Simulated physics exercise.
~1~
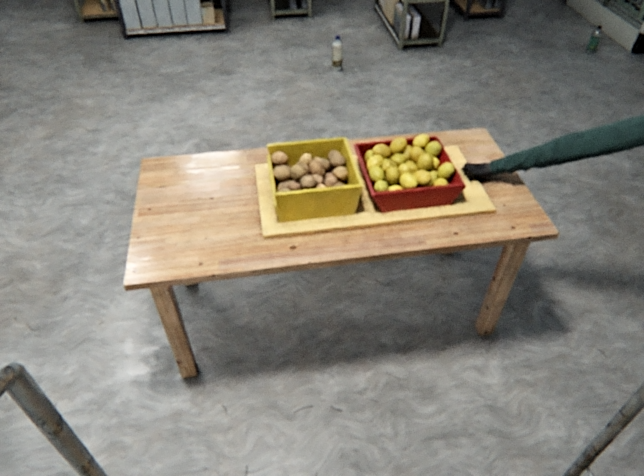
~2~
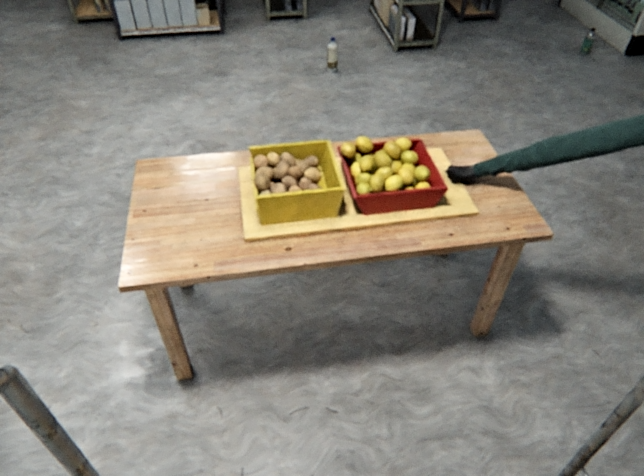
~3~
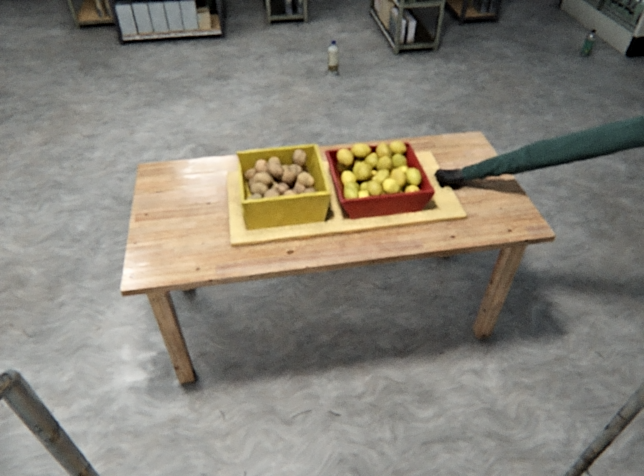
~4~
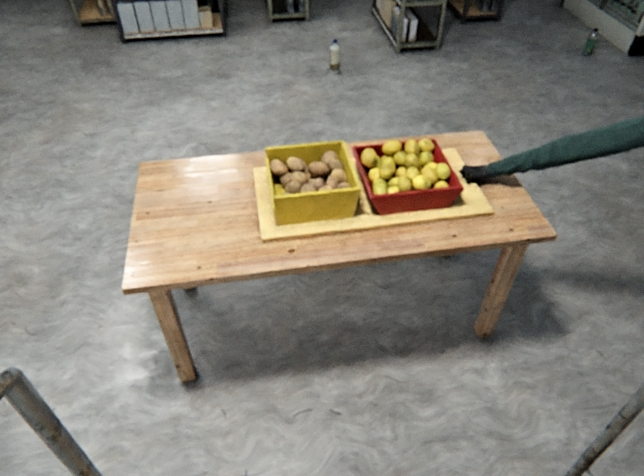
A green-sleeved arm sliding a board with a yellow crate of potatoes and a red crate of yellow fruit left, then back right.
